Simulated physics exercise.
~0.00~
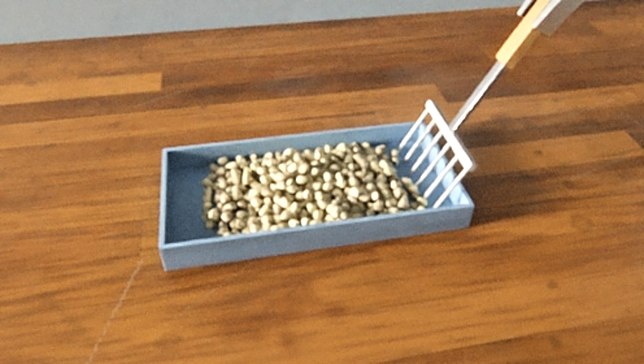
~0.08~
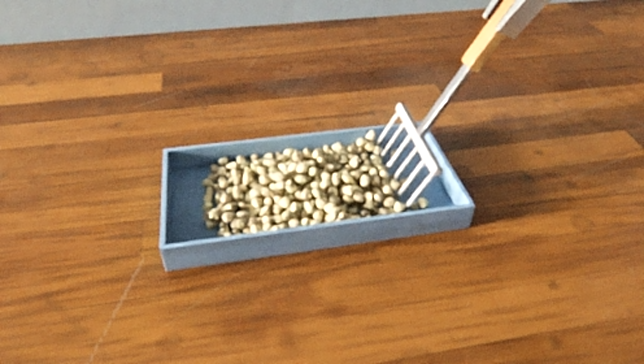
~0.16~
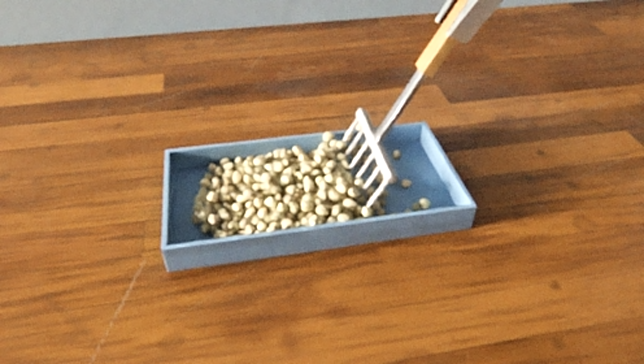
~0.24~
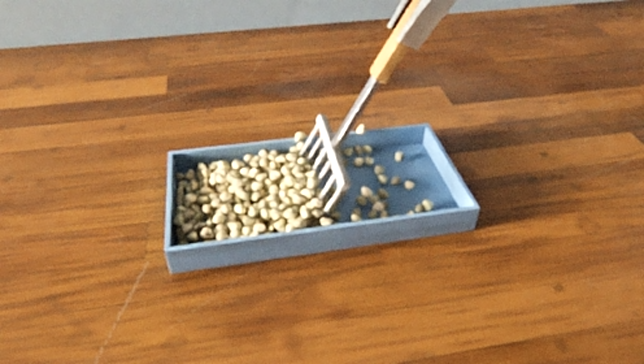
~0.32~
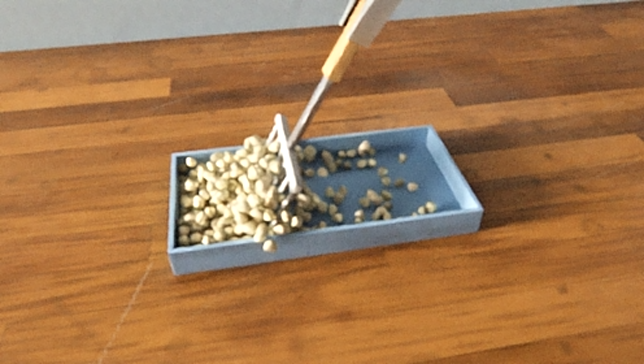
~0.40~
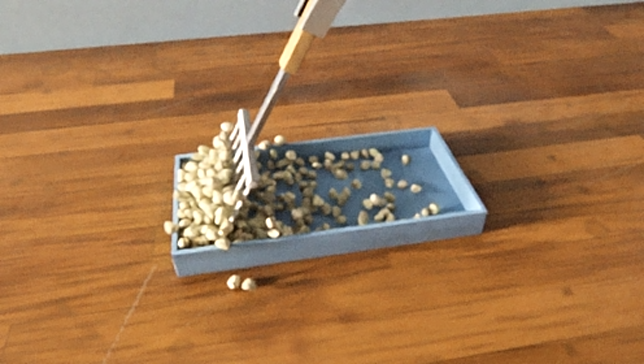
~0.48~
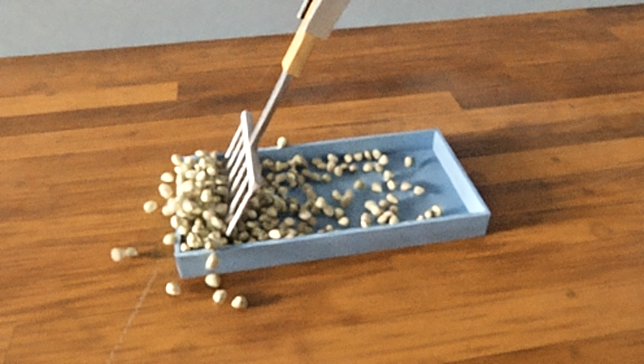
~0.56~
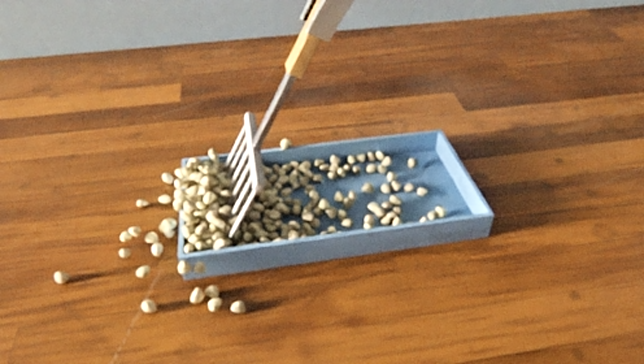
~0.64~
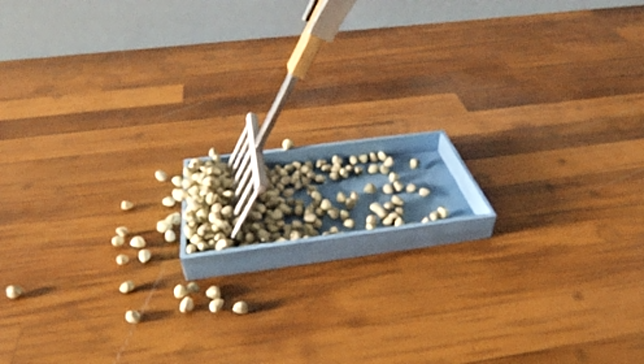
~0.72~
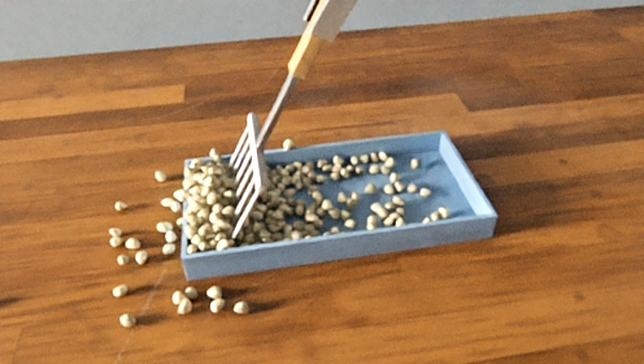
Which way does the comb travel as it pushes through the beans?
The comb travels to the left, from the right end of the tray toward the left end.
